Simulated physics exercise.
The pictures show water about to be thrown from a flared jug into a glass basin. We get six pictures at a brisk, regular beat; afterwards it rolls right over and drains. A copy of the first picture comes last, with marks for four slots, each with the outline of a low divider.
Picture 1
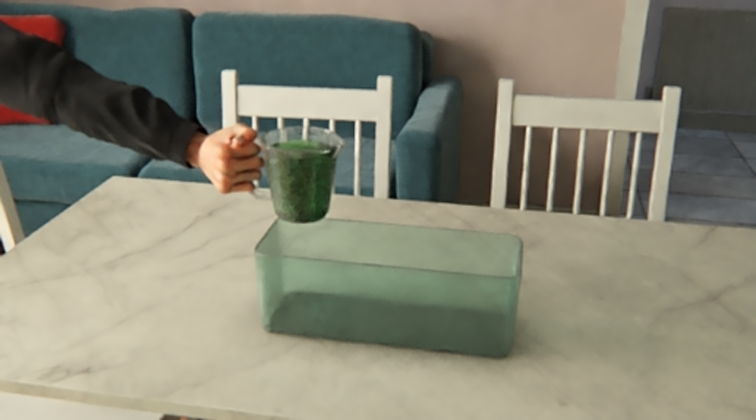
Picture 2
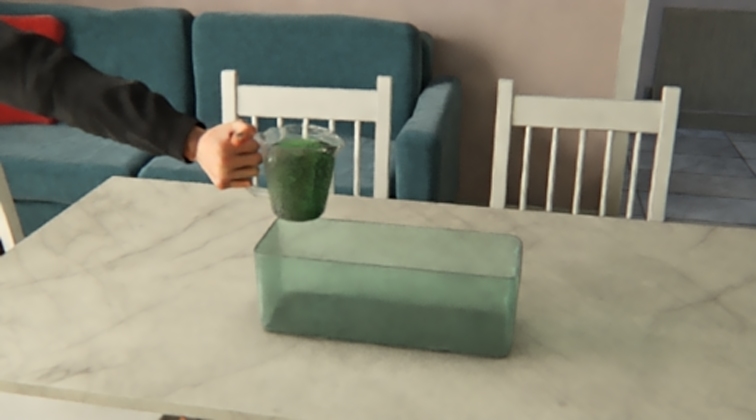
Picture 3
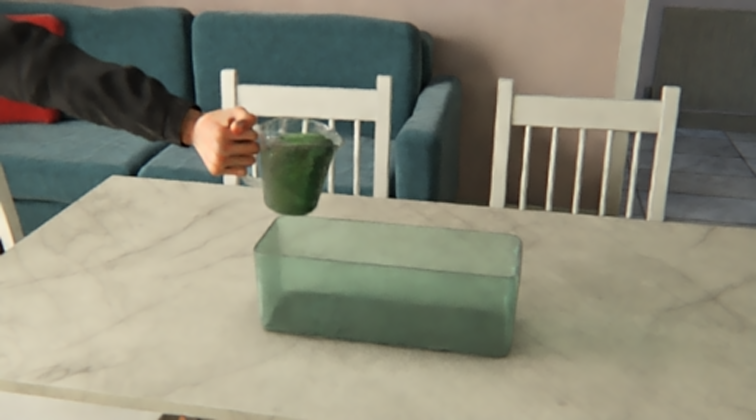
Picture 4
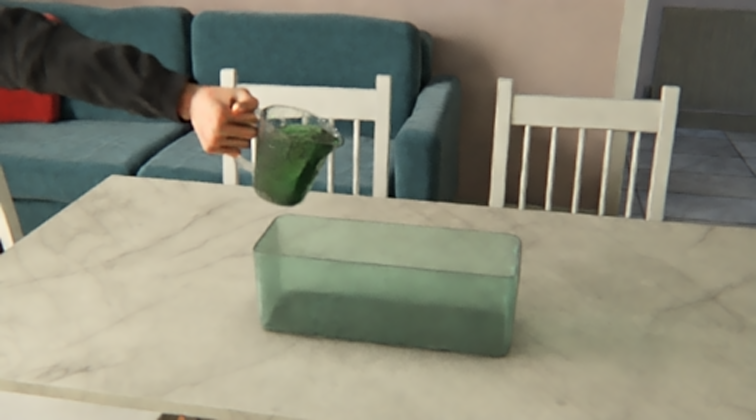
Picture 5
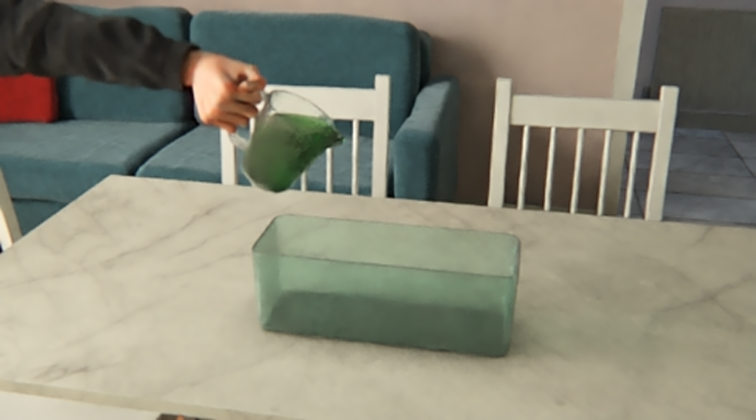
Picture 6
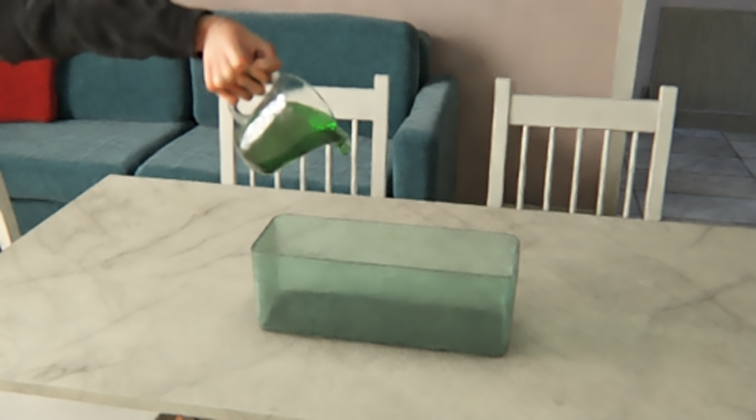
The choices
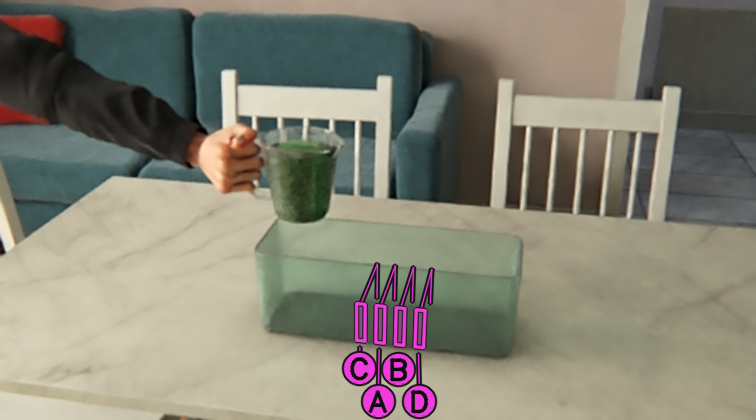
The clip opens on a hand holding a clear jug of green liquid upright above an empty glass basin on a marble table, with white chairs and a teal sofa behind. The hand gradually tilts the jug to the right, steepening the angle until the liquid just passes over the lip.
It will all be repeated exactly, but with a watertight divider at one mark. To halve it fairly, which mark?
The answer is position D.
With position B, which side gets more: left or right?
The right one.
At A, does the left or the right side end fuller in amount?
The right side.
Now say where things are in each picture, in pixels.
Upright, lip at (345, 144); basin from (262, 327) to (511, 355); nothing has left yet, in the first picture.
Tipped about 2°, lip at (344, 144); nothing has left yet, in the second picture.
Tipped about 9°, lip at (343, 143); nothing has left yet, in the third picture.
Tipped about 19°, lip at (342, 143); nothing has left yet, in the fourth picture.
Tipped about 32°, lip at (341, 143); nothing has left yet, in the fifth picture.
Tipped about 47°, lip at (339, 142); water is over the lip, down to (346, 151), in the sixth picture.
In magenta, A at (379, 349); B at (398, 351); C at (359, 347); D at (418, 353).
If A is chosen, about 9 % ends left of the wall and 87 % right of it; 4 % is lost outside.
If B is chosen, about 15 % ends left of the wall and 81 % right of it; 4 % is lost outside.
If C is chosen, about 8 % ends left of the wall and 86 % right of it; 6 % is lost outside.
If D is chosen, about 54 % ends left of the wall and 43 % right of it; 3 % is lost outside.
